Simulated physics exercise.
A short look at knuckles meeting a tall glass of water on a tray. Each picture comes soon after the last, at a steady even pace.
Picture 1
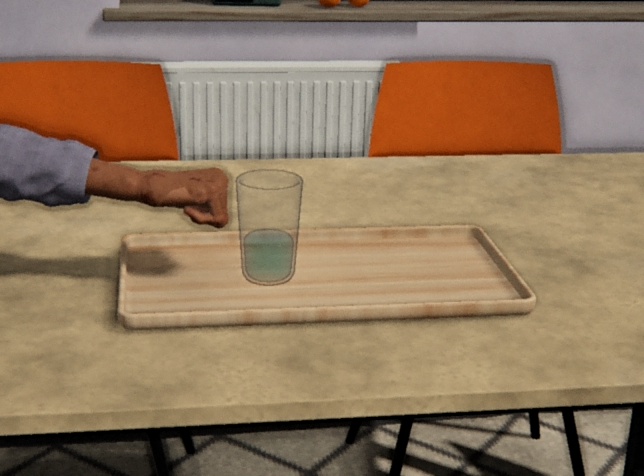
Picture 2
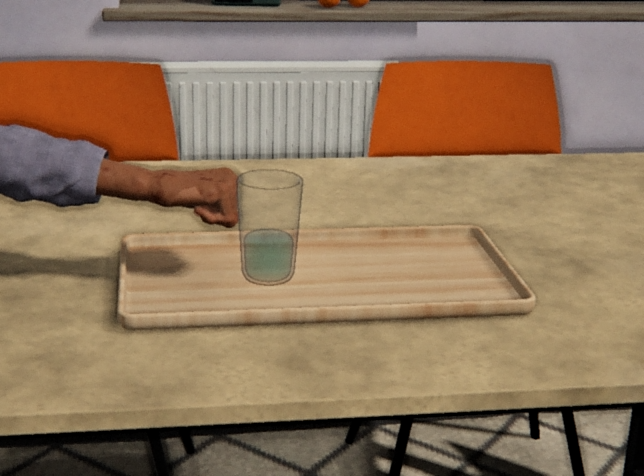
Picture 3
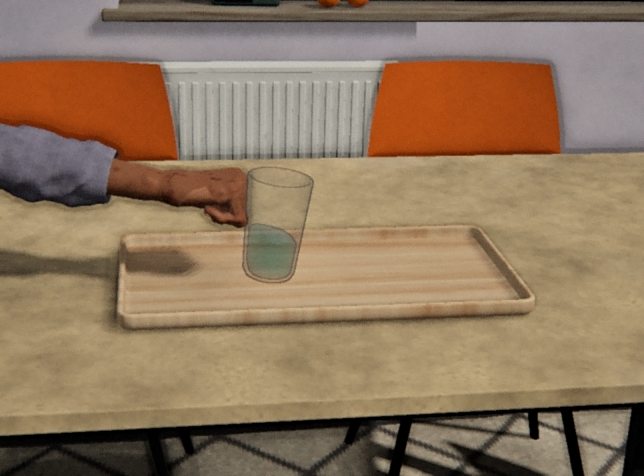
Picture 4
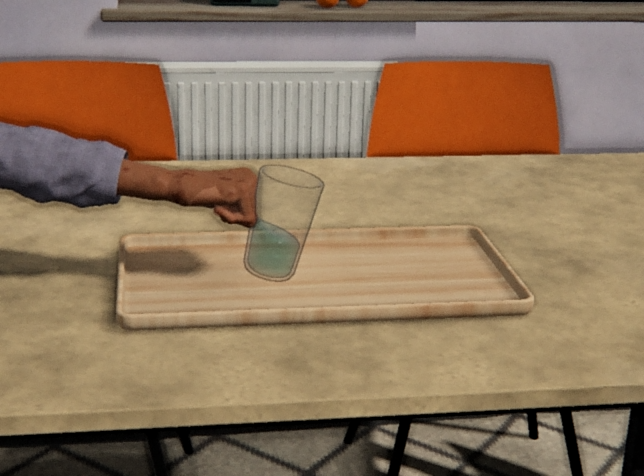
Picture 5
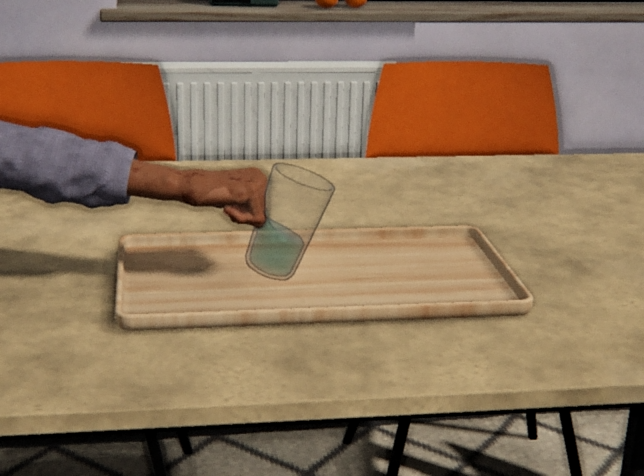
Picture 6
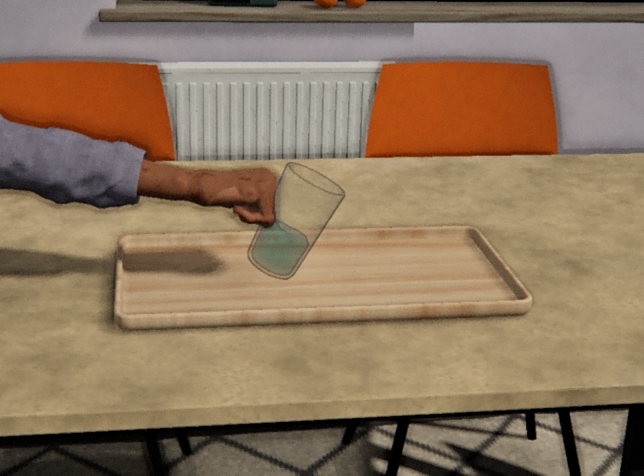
On a pale tabletop in front of two orange chairs and a white radiator, a hand in a blue-grey sleeve moves right until its knuckles meet a tall glass of water on a wooden tray. The hand keeps pushing, and the glass leans steadily further right as the water shifts inside.
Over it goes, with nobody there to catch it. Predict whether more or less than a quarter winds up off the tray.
Most likely three quarters or more will stay on the tray.
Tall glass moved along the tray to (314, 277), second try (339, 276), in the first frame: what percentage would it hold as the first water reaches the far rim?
In turn 75 and 85 in a hundred.
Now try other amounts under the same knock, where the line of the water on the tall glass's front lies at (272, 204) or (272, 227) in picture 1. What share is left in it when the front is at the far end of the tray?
55 % and 60 %.
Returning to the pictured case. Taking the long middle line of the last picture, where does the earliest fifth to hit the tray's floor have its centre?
It lands around (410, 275).
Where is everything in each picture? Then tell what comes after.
In the first picture, it leans 0°; its right rim is at (301, 180); the water meets the walls at (243, 237) and (293, 235); the tray's far rim is at (504, 261); the tray is clear ahead.
In the second picture, it leans 0°; its right rim is at (301, 181); the water meets the walls at (243, 237) and (293, 235).
In the third picture, it leans 6°; its right rim is at (311, 182); the water meets the walls at (247, 226) and (294, 236).
In the fourth picture, it leans 13°; its right rim is at (322, 184); the water meets the walls at (254, 217) and (299, 237).
In the fifth picture, it leans 20°; its right rim is at (332, 188); the water meets the walls at (262, 210) and (305, 237).
In the sixth picture, it leans 27°; its right rim is at (343, 193); the water meets the walls at (263, 227) and (309, 236).
A moment on, the tall glass lies on its side and 100 per cent is in the glass, 0 on the tray and 0 above or beyond its rim.
Next, the tall glass lies on its side and 71 per cent is in the glass, 27 on the tray and 2 above or beyond its rim.
Then the tall glass lies on its side and 33 per cent is in the glass, 53 on the tray and 15 above or beyond its rim.
Later the tall glass lies on its side and 18 per cent is in the glass, 68 on the tray and 14 above or beyond its rim.
At rest 86 per cent is held by tray and glass, 14 is off the tray.
